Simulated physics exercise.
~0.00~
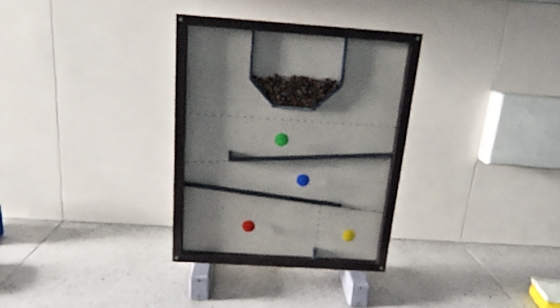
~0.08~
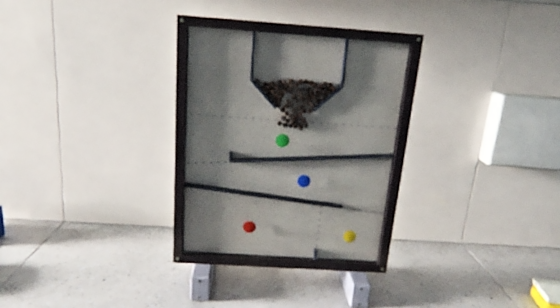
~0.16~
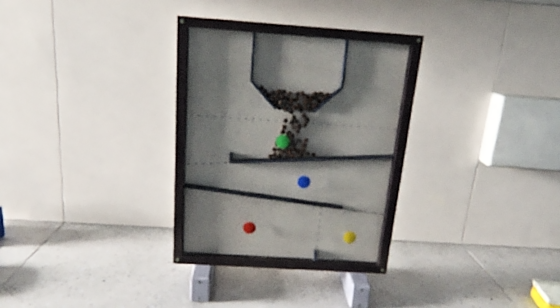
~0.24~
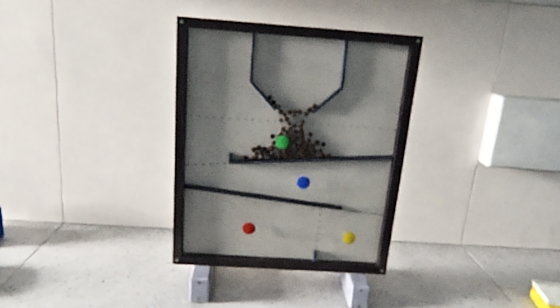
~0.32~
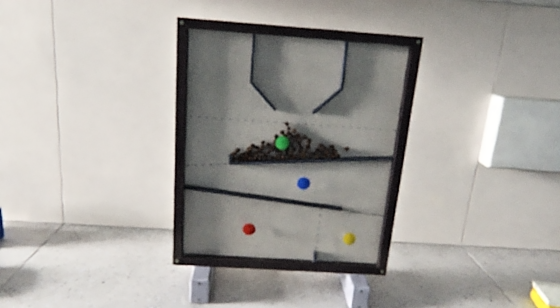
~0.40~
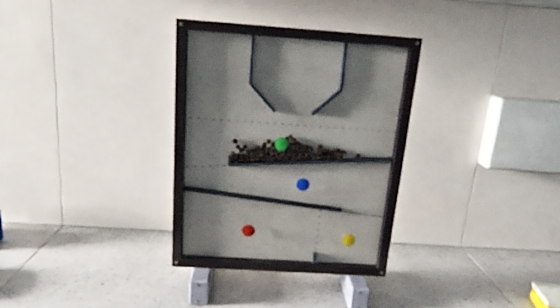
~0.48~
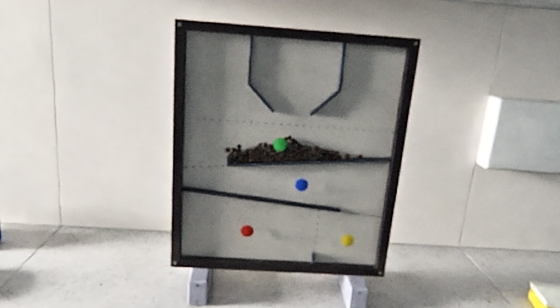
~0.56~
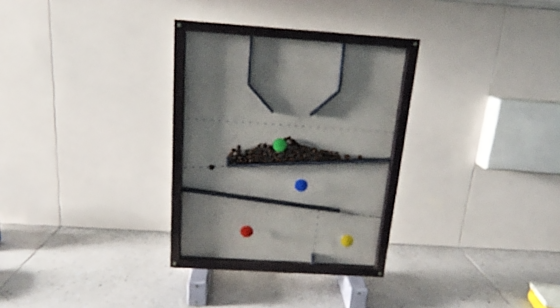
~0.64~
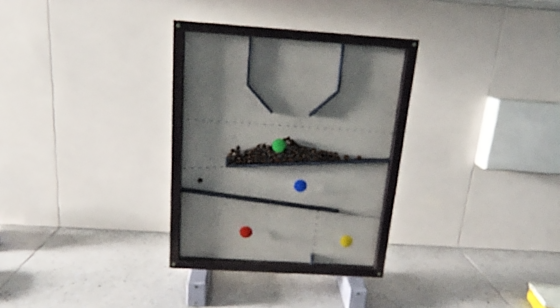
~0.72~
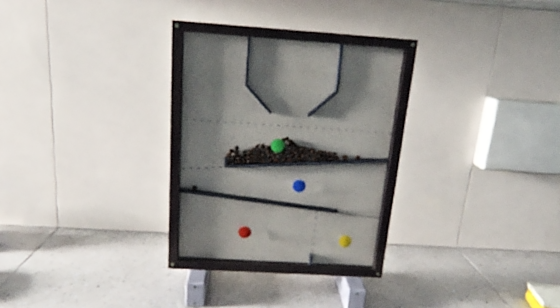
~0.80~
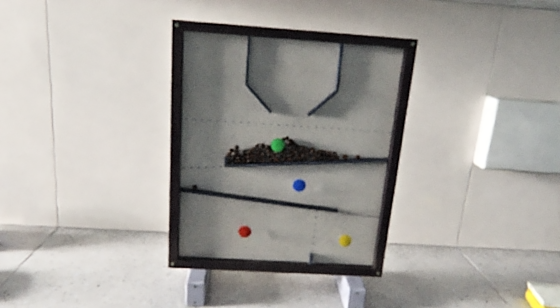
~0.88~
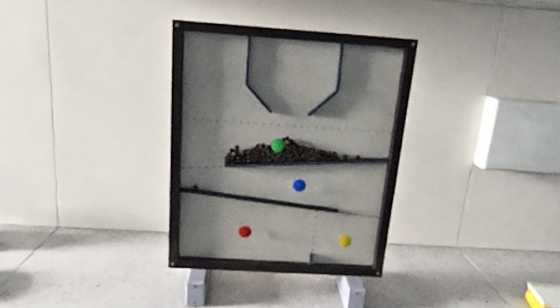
On a pale counter against a light wall, seen from the front by a slightly swaying camera, stands a clear-faced box with a black frame. Dark round pills fill a hopper at the top, above a green sticker, a blue one below it, red at lower left and yellow at lower right. The pills pour through the hopper's opening onto the upper ledge, piling around the green sticker until the hopper is empty. The heap spreads into a low mound, and a stray pill drops off the left end onto the lower ramp and rolls right. Nearly all the pills end at rest by the green sticker.
